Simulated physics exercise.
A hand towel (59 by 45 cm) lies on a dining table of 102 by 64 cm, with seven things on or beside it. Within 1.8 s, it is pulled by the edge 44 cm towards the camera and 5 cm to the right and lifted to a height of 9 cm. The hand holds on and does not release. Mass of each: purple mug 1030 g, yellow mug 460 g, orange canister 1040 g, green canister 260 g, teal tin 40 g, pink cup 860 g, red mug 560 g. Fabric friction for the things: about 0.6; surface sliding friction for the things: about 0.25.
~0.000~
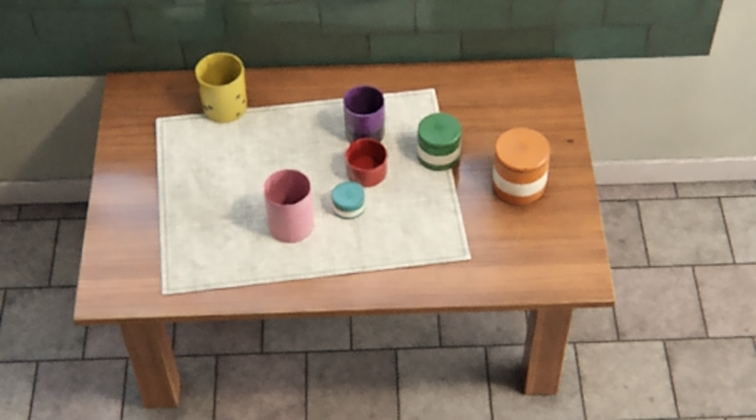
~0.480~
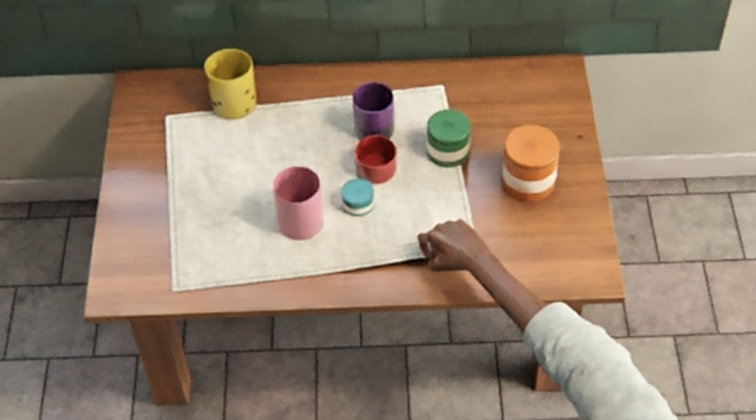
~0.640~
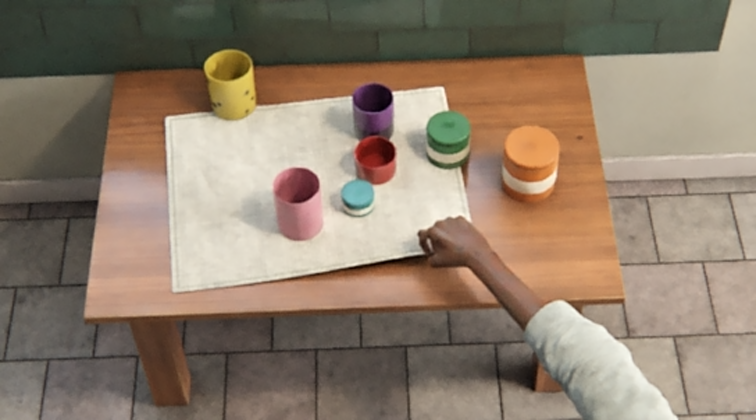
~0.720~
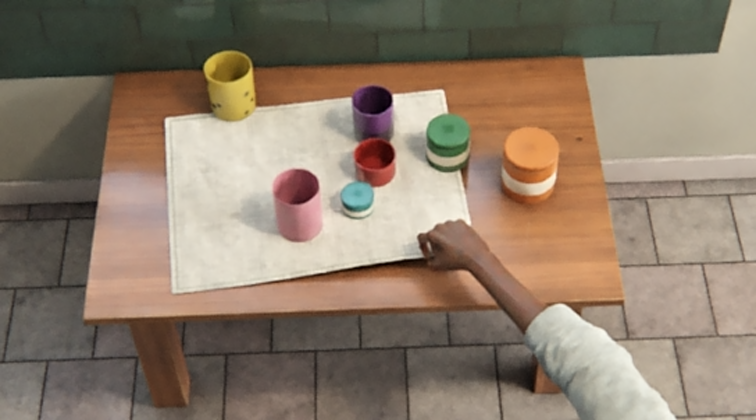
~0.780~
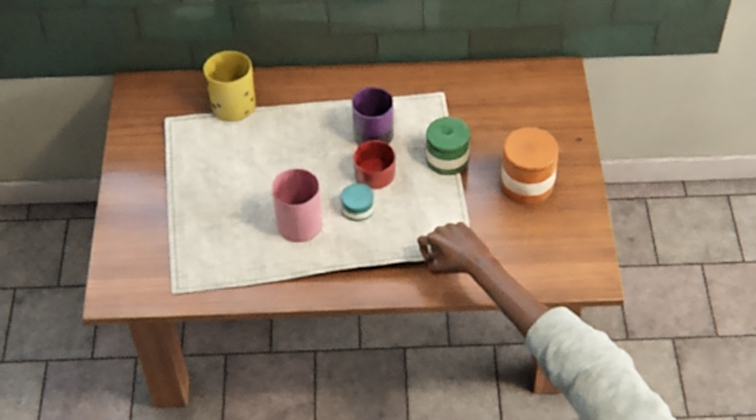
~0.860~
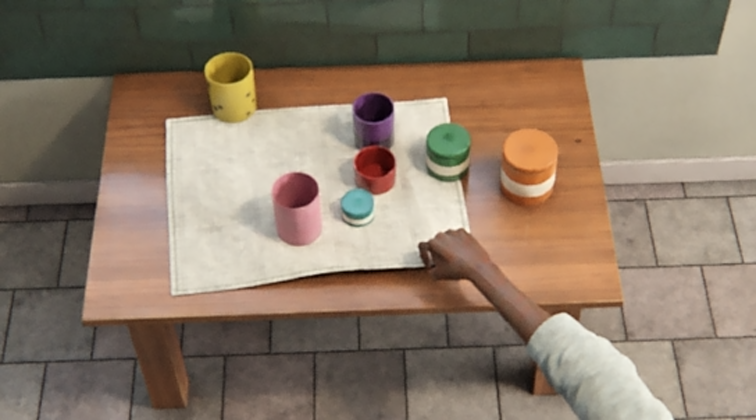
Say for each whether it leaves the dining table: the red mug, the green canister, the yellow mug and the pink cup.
At the end, the red mug will come off; the green canister will come off; the yellow mug will not come off; the pink cup will come off.
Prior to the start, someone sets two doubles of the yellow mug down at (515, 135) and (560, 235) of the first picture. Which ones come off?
Result, in order: On top at the end; on top at the end.
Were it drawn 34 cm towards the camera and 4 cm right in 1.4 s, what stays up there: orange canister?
In that case the orange canister holds on.
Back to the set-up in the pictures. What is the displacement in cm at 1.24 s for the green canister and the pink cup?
For the green canister, 15 centimetres, and for the pink cup, 10 centimetres.
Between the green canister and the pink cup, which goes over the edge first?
The pink one leads the way.
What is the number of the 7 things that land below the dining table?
In total, 5 of the things.
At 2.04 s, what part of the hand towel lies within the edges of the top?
Around 20 percent.
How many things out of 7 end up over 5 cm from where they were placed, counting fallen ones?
That makes 5.
After 1.2 s, 95 % of the hand towel is still over the top; green canister 14 cm off its start, red mug 13 cm off its start, pink cup 11 cm off its start.
After 1.6 s, 65 % of the hand towel is still over the top; green canister 31 cm off its start, red mug 28 cm off its start, pink cup 25 cm off its start.
After 2.0 s, 20 % of the hand towel is still over the top; green canister on its side, 52 cm off its start at (507, 377), pink cup over the edge, red mug 43 cm off its start at (427, 347).
After 2.4 s, 0 % of the hand towel is still over the top; green canister over the edge, red mug over the edge, pink cup over the edge.
After 4.0 s, 0 % of the hand towel is still over the top; green canister over the edge, red mug over the edge, pink cup over the edge, yellow mug 1 cm off its start at (231, 73).
